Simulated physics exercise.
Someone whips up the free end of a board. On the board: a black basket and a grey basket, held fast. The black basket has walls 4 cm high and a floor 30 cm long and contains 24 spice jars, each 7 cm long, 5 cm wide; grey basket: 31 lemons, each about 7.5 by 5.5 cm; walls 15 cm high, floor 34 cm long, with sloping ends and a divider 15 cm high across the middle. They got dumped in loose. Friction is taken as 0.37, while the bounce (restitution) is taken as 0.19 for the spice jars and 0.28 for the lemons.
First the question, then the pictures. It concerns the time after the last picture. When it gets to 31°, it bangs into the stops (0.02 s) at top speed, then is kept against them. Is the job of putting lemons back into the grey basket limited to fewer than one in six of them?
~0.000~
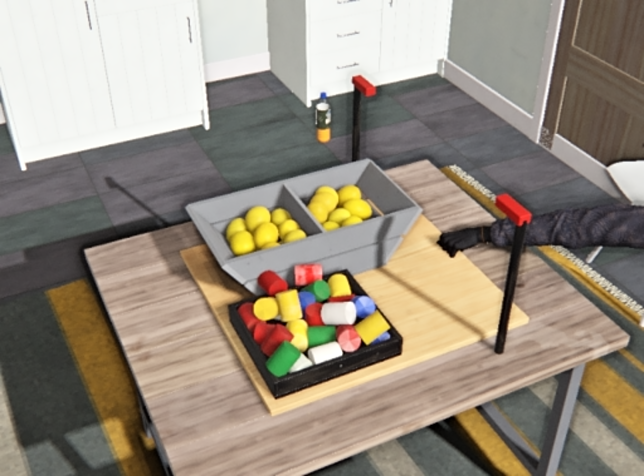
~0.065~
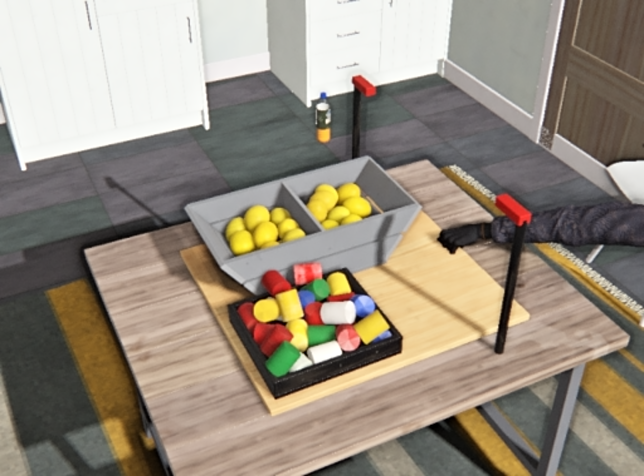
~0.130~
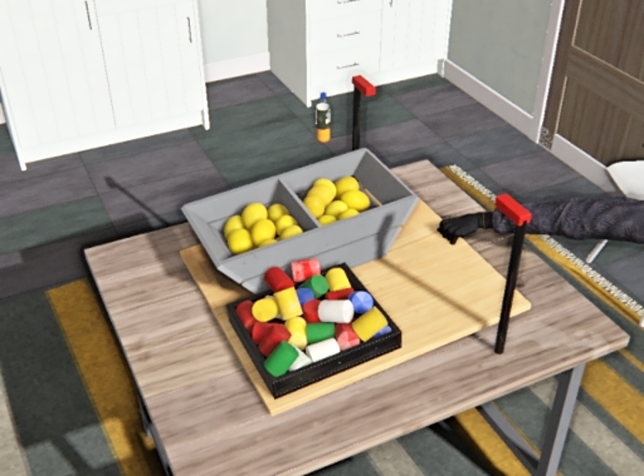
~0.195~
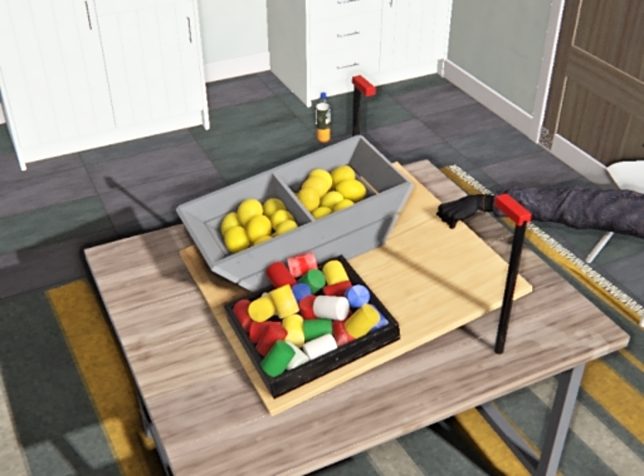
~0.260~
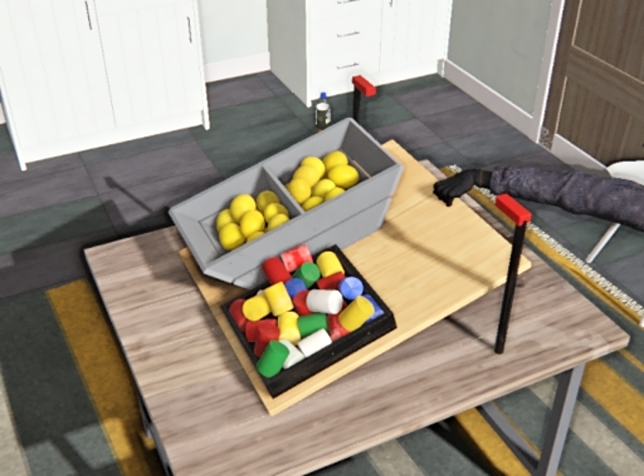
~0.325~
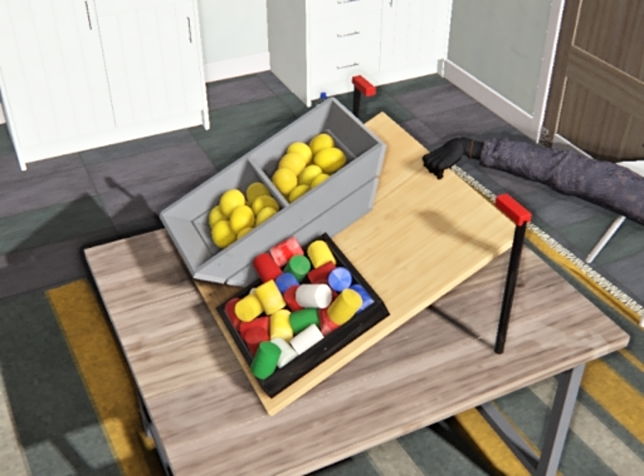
Yes, fewer than one in six.
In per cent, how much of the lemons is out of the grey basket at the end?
Estimated share: Around 0 in a hundred.
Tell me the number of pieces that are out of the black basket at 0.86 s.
Black basket - close to 6.
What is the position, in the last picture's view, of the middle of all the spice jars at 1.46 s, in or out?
Centre approx. at (263, 331).
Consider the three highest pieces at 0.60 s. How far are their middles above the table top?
On average they sit about 36 cm high.
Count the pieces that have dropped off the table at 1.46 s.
I'd put the number around 2.
After 0.36 s, it hits the stops.
After 0.46 s, tilt 31°; the black basket has all 24 and the grey basket has all 31.
After 0.60 s, tilt 31°; the black basket is down by 3 of 24 and the grey basket has all 31.
After 0.86 s, tilt 31°; the black basket is down by 6 of 24 and the grey basket has all 31.
When it is over (at 1.46 s), the black basket is down by 7 of 24 and the grey basket has all 31. Asked share, 0 of 31, 0 per cent.
